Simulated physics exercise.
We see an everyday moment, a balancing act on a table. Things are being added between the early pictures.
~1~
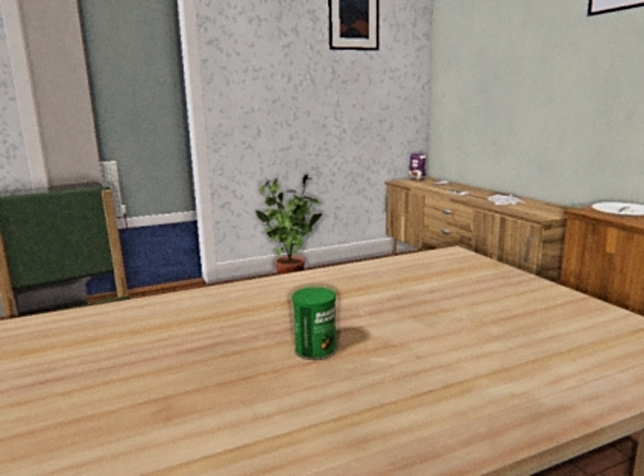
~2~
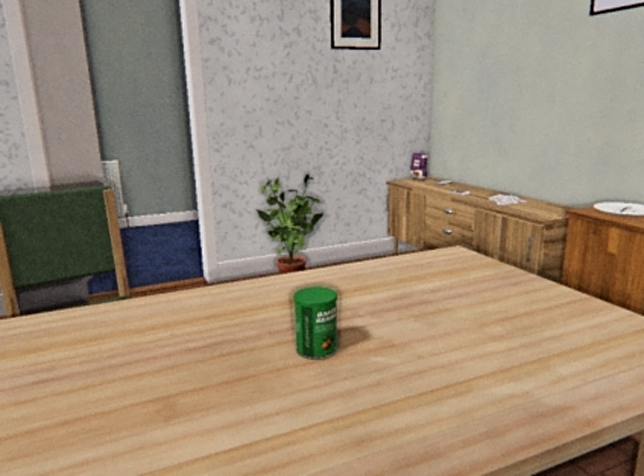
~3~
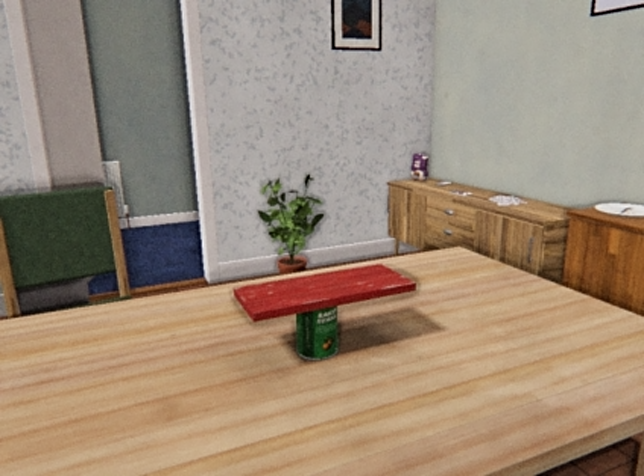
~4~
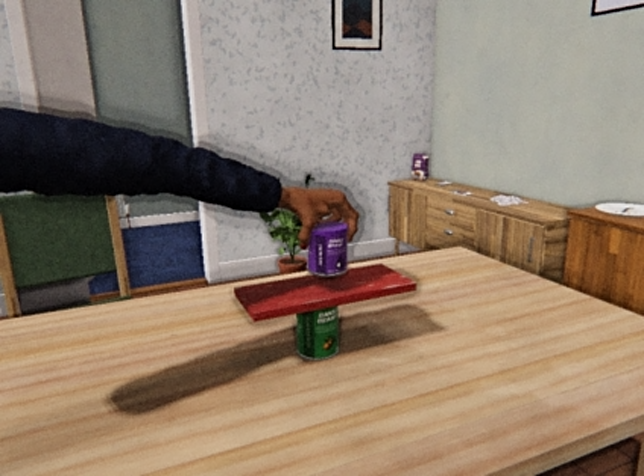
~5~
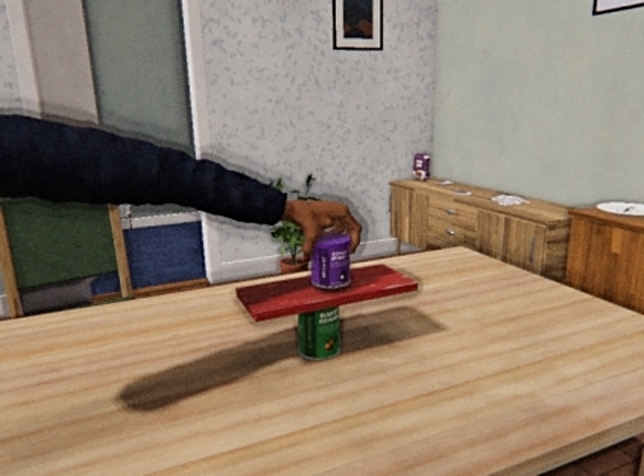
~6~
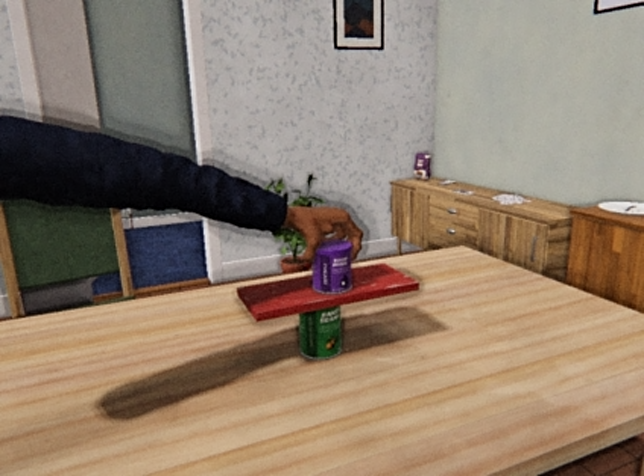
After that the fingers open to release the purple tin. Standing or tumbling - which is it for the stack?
It ends up standing.
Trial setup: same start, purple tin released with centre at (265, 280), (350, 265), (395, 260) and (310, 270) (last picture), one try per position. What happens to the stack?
Try 1: Stands; try 2: Stands; try 3: Topples; try 4: Stands.
Then, 0.20 s past the last view, nothing moves.
Then, 0.40 s past the last view, purple tin resting near (332, 267).
Finally, all 3 still in place. Final places as the last picture's camera would see them, purple tin near (332, 267). The stack holds.
